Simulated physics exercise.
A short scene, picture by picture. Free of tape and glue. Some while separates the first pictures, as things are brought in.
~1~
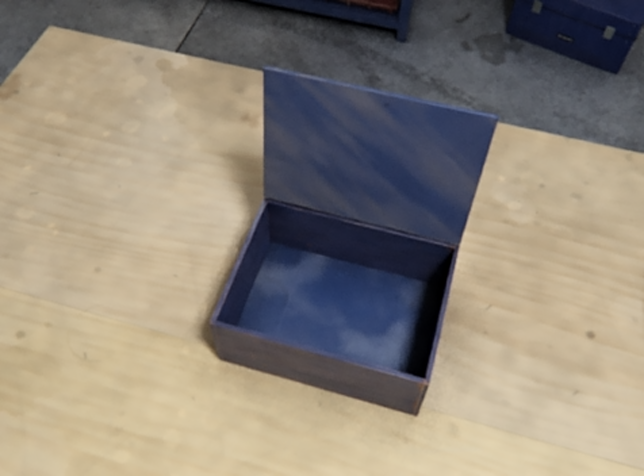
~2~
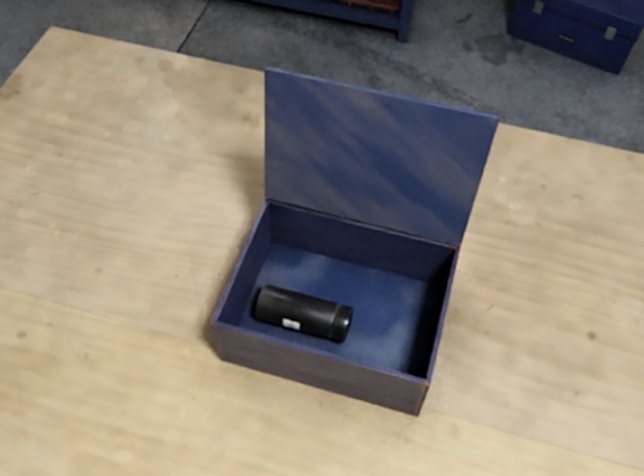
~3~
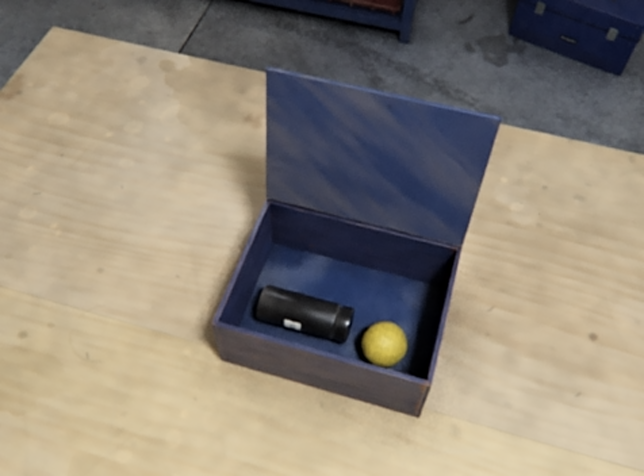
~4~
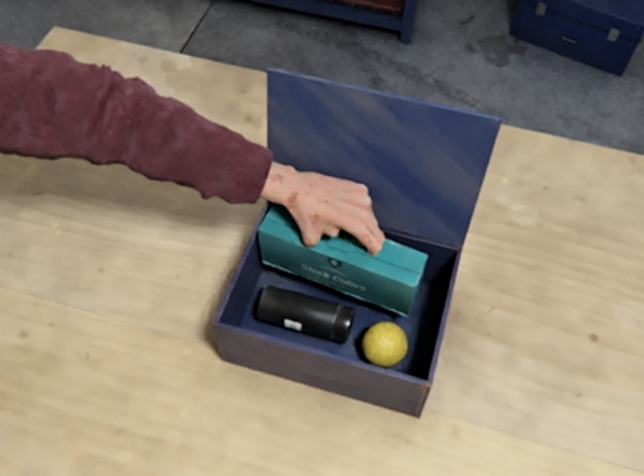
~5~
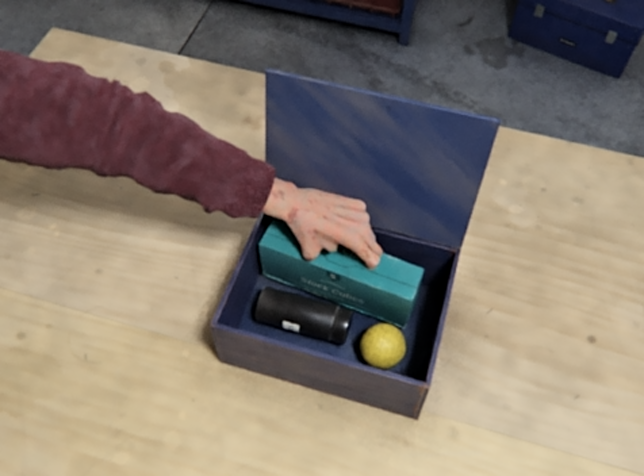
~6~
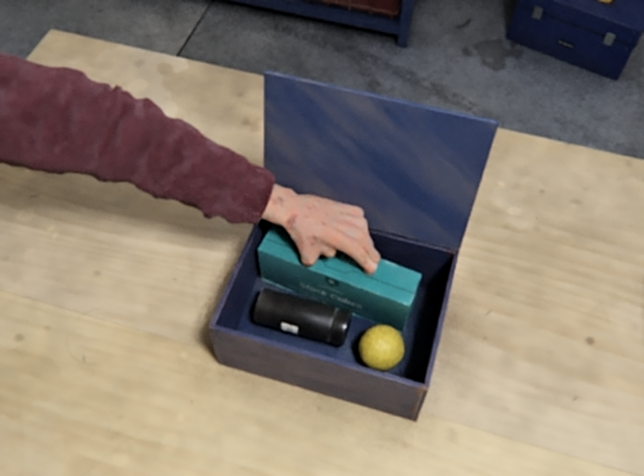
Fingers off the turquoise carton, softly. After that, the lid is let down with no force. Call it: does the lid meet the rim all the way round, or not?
It meets the rim all the way round.
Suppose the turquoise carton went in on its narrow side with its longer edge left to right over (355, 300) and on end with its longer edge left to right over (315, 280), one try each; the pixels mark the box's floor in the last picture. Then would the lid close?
With the first placement the lid lies closed; with the second it is kept from closing.
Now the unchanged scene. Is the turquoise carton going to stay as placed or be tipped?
In the end, the turquoise carton keeps its orientation.
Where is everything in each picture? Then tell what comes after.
In the first picture, the last thing is not in view yet.
In the second picture, the last thing is not in view yet; black shaker (305, 313).
In the third picture, the last thing is not in view yet; black shaker (306, 313).
In the fourth picture, coming down; turquoise carton (341, 259); black shaker (307, 314).
In the fifth picture, coming down; turquoise carton (340, 272); black shaker (305, 315).
In the sixth picture, in place under the hand; turquoise carton (338, 277); black shaker (303, 317).
Then, 1.10 s after the last picture, lid starting down.
Then, 1.50 s after the last picture, lid 62° above the rim.
Then, 1.80 s after the last picture, lid 34° above the rim.
Then, 2.00 s after the last picture, lid 10° above the rim.
At rest, lid shut; all 3 in place. Seen from the same camera at the end, turquoise carton near (338, 277).
